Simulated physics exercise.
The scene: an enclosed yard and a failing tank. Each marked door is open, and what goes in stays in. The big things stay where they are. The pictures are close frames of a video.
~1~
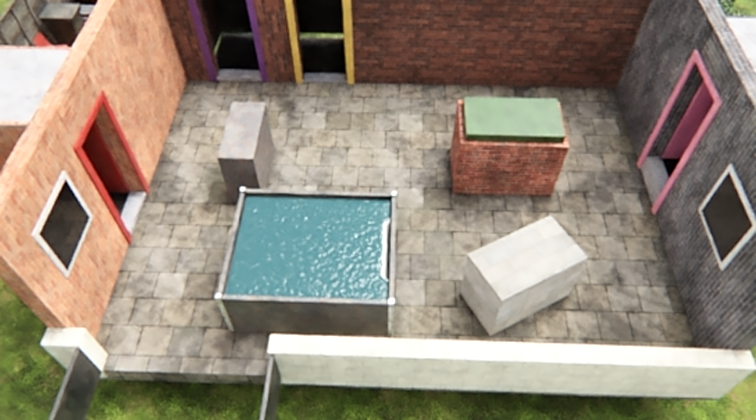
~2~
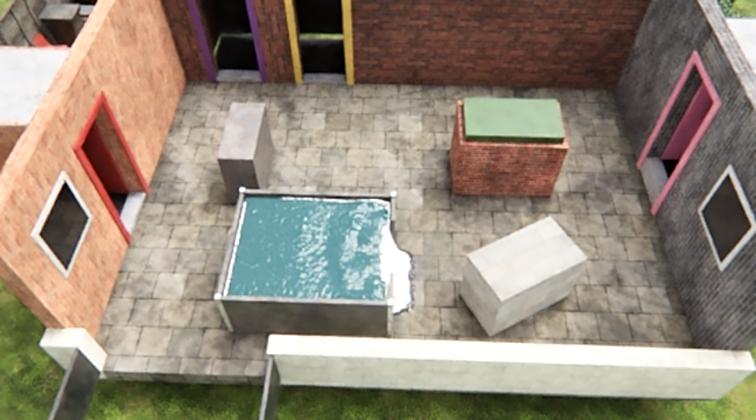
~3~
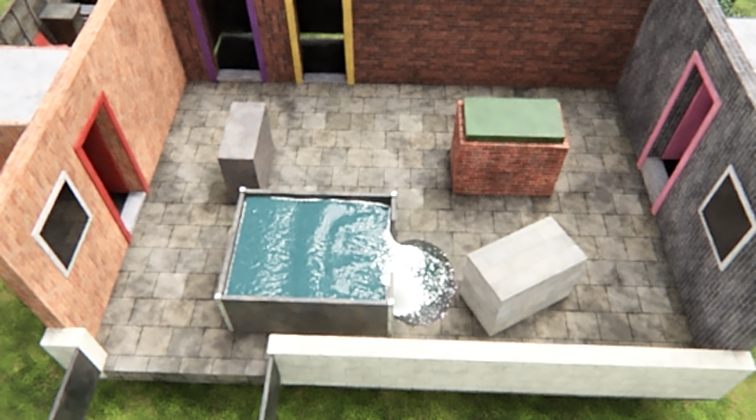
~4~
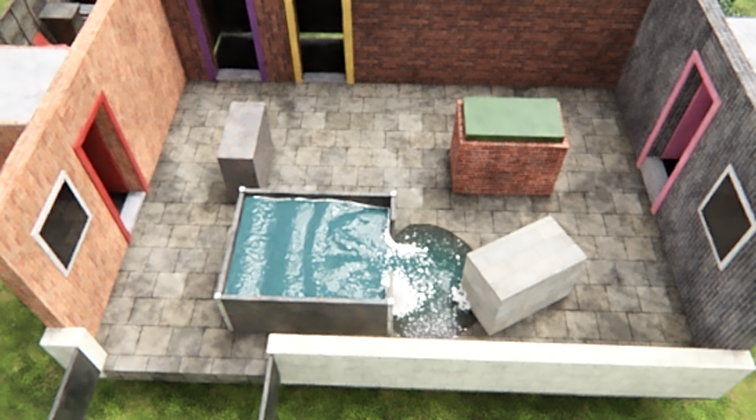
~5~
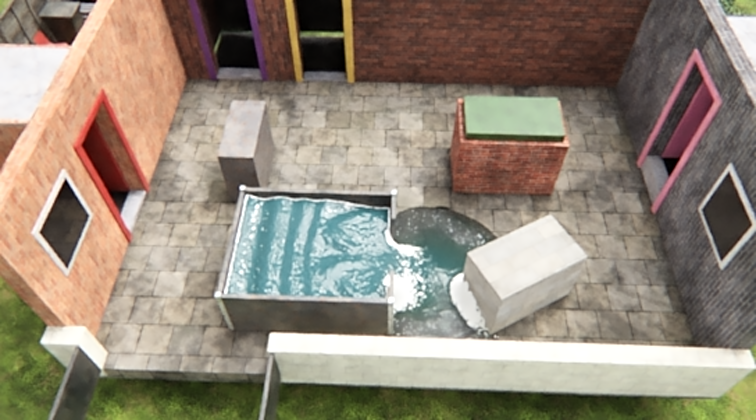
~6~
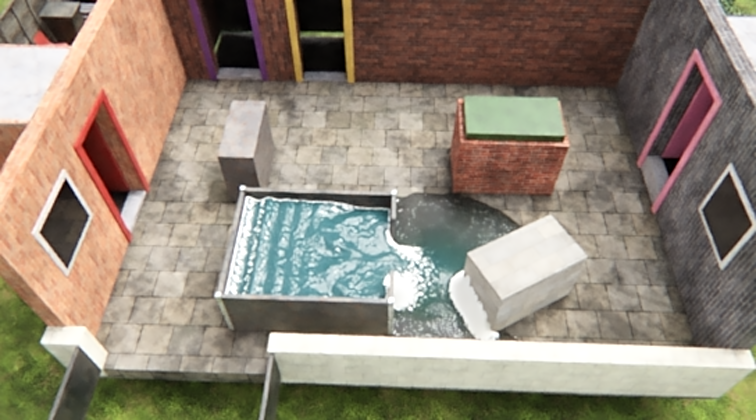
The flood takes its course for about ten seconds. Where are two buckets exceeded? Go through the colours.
One by one: The red door admits no more than that; the pink door admits no more than that; the purple door admits no more than that; the yellow door admits no more than that.
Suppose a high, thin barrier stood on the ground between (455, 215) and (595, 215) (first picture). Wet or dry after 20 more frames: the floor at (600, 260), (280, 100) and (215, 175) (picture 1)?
In turn: Flooded, free of water, no water.
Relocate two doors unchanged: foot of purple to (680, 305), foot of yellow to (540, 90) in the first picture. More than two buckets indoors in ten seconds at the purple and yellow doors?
One by one: The purple door goes over; the yellow door passes that mark.
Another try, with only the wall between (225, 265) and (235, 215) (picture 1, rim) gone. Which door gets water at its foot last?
I say the pink one.
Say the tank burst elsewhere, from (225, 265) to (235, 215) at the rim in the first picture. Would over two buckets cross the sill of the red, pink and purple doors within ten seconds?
The red door lets more in, the pink door takes less, the purple door passes that mark.
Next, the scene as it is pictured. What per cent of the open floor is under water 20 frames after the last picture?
About 45 per cent.
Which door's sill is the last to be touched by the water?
Last comes the one in purple.
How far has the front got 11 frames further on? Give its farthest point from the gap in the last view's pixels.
I would point to (608, 88).
A moment on, water covers 20 % of the floor; the red door not reached, the pink door wet at the sill, nothing in, the purple door not reached, the yellow door not reached.
Next, water covers 30 % of the floor; the red door not reached, the pink door under two buckets in, the purple door not reached, the yellow door not reached.
Then, water covers 45 % of the floor; the red door not reached, the pink door under two buckets in, the purple door not reached, the yellow door not reached.
Later, water covers 70 % of the floor; the red door wet at the sill, nothing in, the pink door under two buckets in, the purple door not reached, the yellow door wet at the sill, nothing in.
In the end, water covers 95 % of the floor; the red door wet at the sill, nothing in, the pink door under two buckets in, the purple door wet at the sill, nothing in, the yellow door wet at the sill, nothing in.
